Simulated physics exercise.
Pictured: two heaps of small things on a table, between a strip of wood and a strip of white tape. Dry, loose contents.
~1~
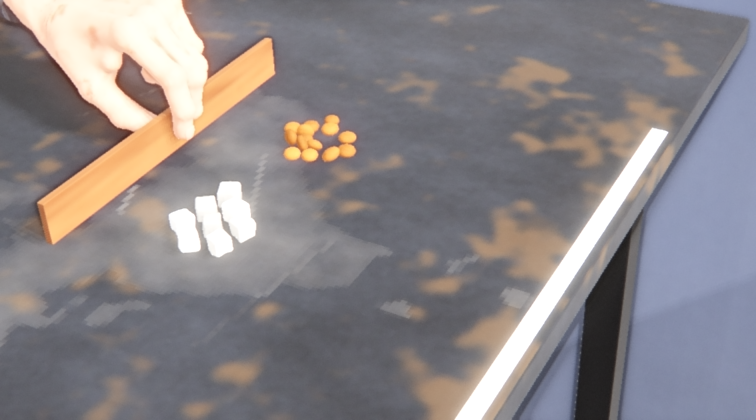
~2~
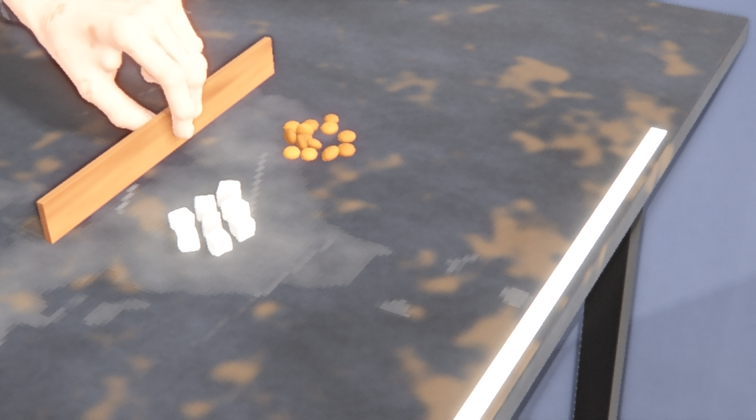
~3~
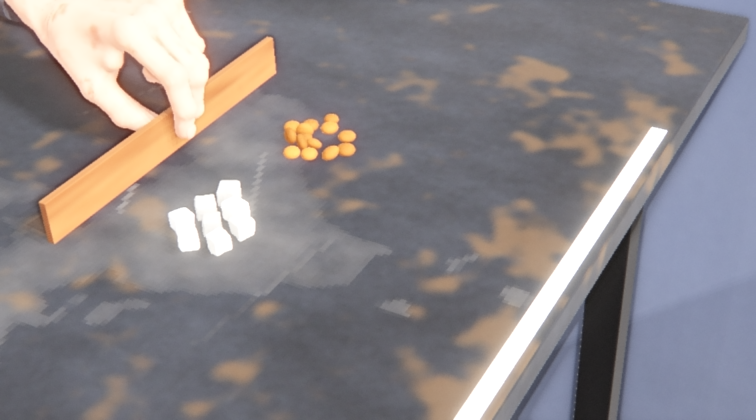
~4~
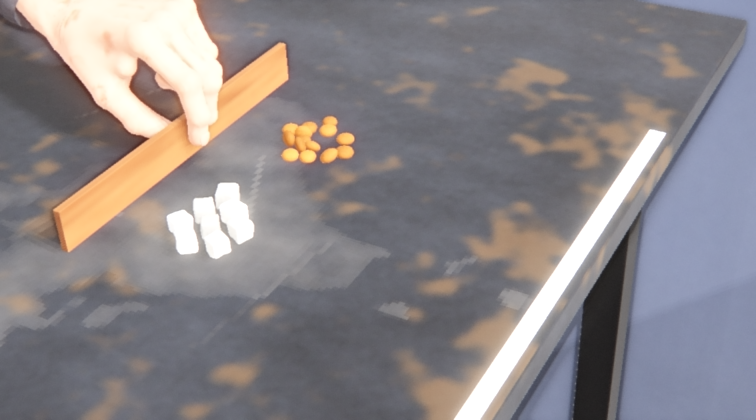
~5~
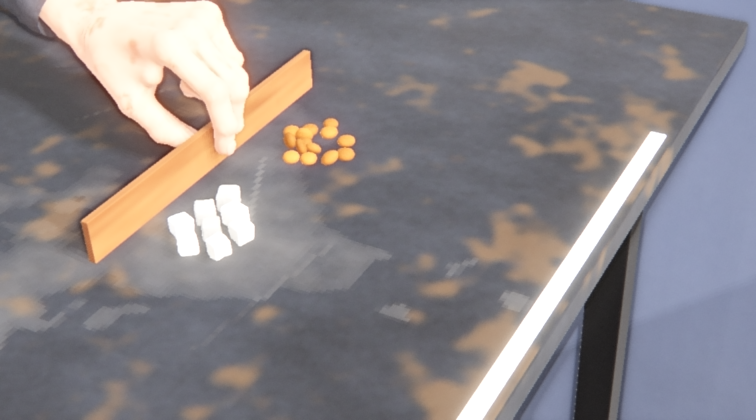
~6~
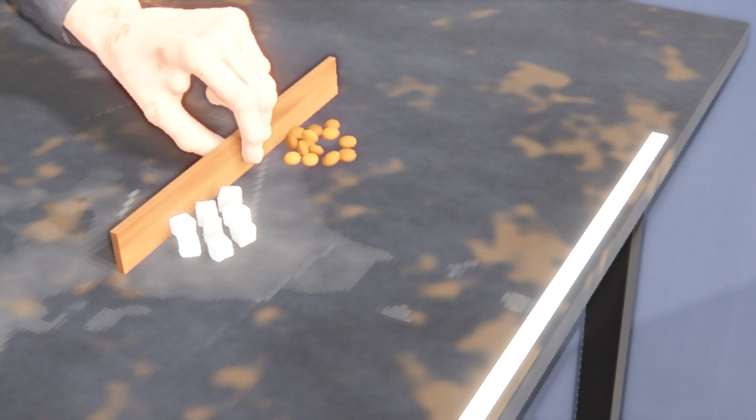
On a dark, blotchy table with white tape near its edge, a hand held a wooden strip still, then slid it a short way right, up close to some white cubes and small orange-brown bits.
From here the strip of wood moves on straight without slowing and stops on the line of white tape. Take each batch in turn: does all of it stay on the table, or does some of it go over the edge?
The front batch loses some bits, the back batch loses some bits.
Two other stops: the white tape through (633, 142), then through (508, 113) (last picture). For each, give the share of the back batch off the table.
Share off the table is 50 per cent for the first position and 0 per cent for the second.
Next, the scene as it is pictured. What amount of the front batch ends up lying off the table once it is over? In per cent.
My estimate is close to 100 per cent of the pieces.
Then, 0.70 s later than the last frame, strip of wood still moving, near (405, 179); front batch all on the table, its front near (406, 275); back batch all on the table, its front near (479, 189).
Then, 1.41 s later than the last frame, strip of wood stopped at the white tape; front batch roughly half over the edge; back batch roughly two thirds over the edge.
Then, 1.69 s later than the last frame, strip of wood stopped at the white tape; front batch every one over the edge; back batch every one over the edge.
When it is over, strip of wood stopped at the white tape; front batch every one over the edge; back batch every one over the edge.
